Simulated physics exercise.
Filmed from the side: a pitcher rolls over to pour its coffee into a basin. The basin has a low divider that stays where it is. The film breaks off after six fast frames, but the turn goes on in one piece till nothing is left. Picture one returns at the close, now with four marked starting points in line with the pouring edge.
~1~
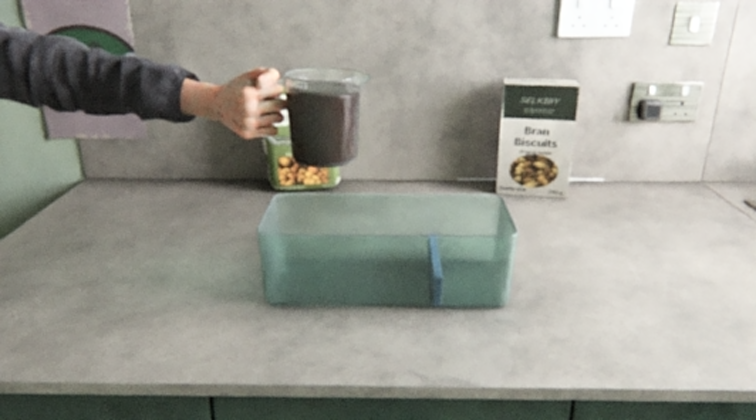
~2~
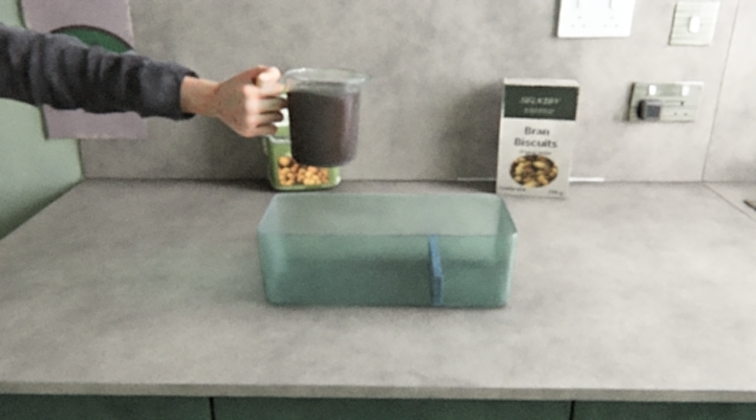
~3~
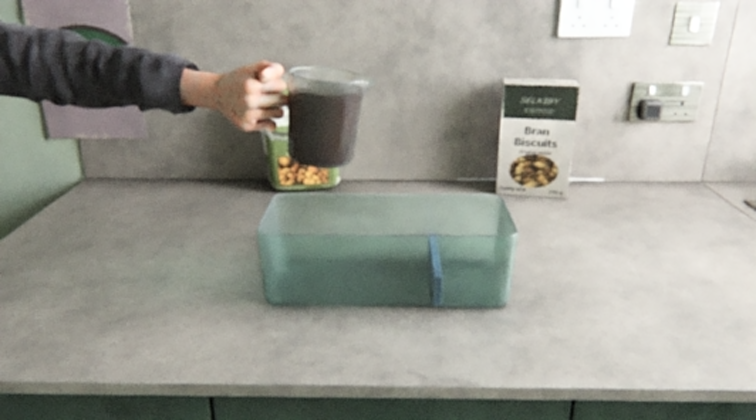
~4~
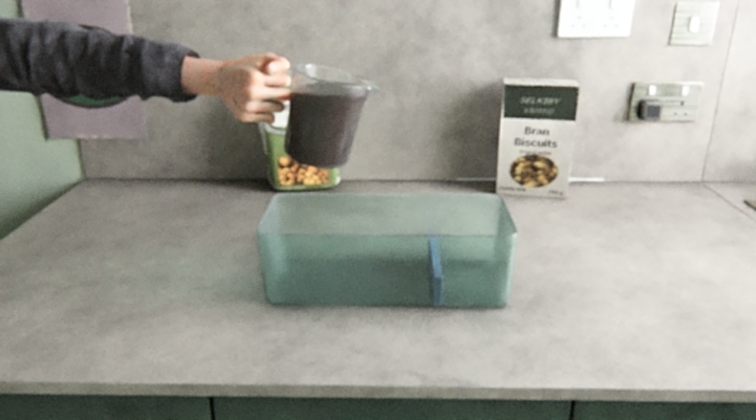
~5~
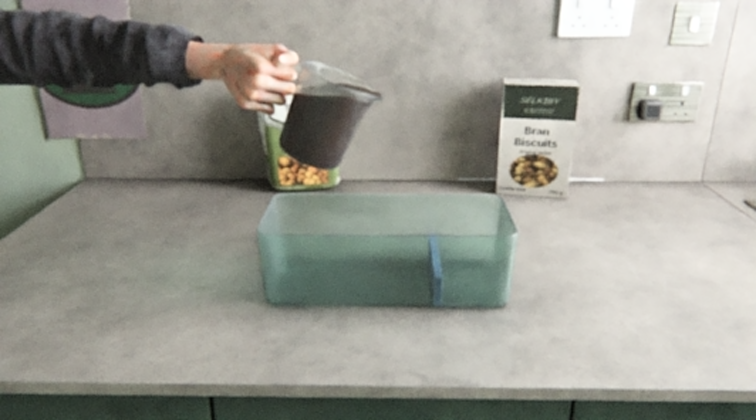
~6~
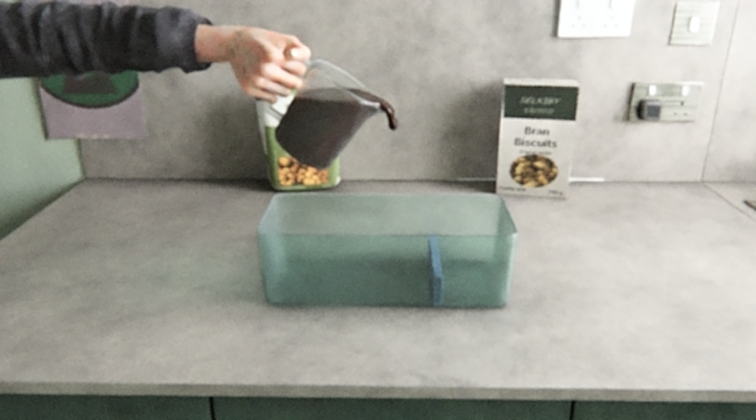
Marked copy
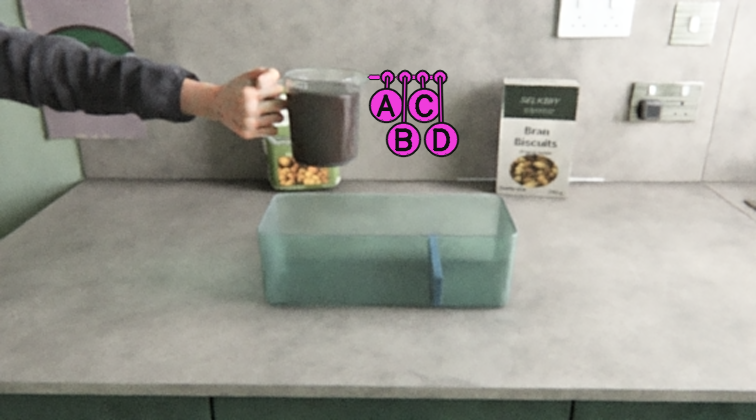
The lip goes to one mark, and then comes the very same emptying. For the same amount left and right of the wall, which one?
A works best here.
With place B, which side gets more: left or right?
The right side.
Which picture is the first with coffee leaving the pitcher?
Picture 6.
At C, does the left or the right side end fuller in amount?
The right one.
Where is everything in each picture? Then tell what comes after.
Upright, lip at (370, 77); basin from (266, 302) to (509, 304); top of the wall at (435, 253); nothing has left yet, in the first picture.
Upright, lip at (371, 78); nothing has left yet, in the second picture.
Tipped about 6°, lip at (374, 82); nothing has left yet, in the third picture.
Tipped about 13°, lip at (378, 89); nothing has left yet, in the fourth picture.
Tipped about 23°, lip at (382, 99); nothing has left yet, in the fifth picture.
Tipped about 35°, lip at (384, 110); coffee is over the lip, down to (394, 126), in the sixth picture.
On the marked copy, A at (387, 77); B at (405, 77); C at (422, 77); D at (440, 77).
For place A, about 47 % ends left of the wall and 52 % right of it.
For place B, about 25 % ends left of the wall and 73 % right of it.
For place C, about 17 % ends left of the wall and 79 % right of it; 4 % is lost outside.
For place D, about 26 % ends left of the wall and 72 % right of it.
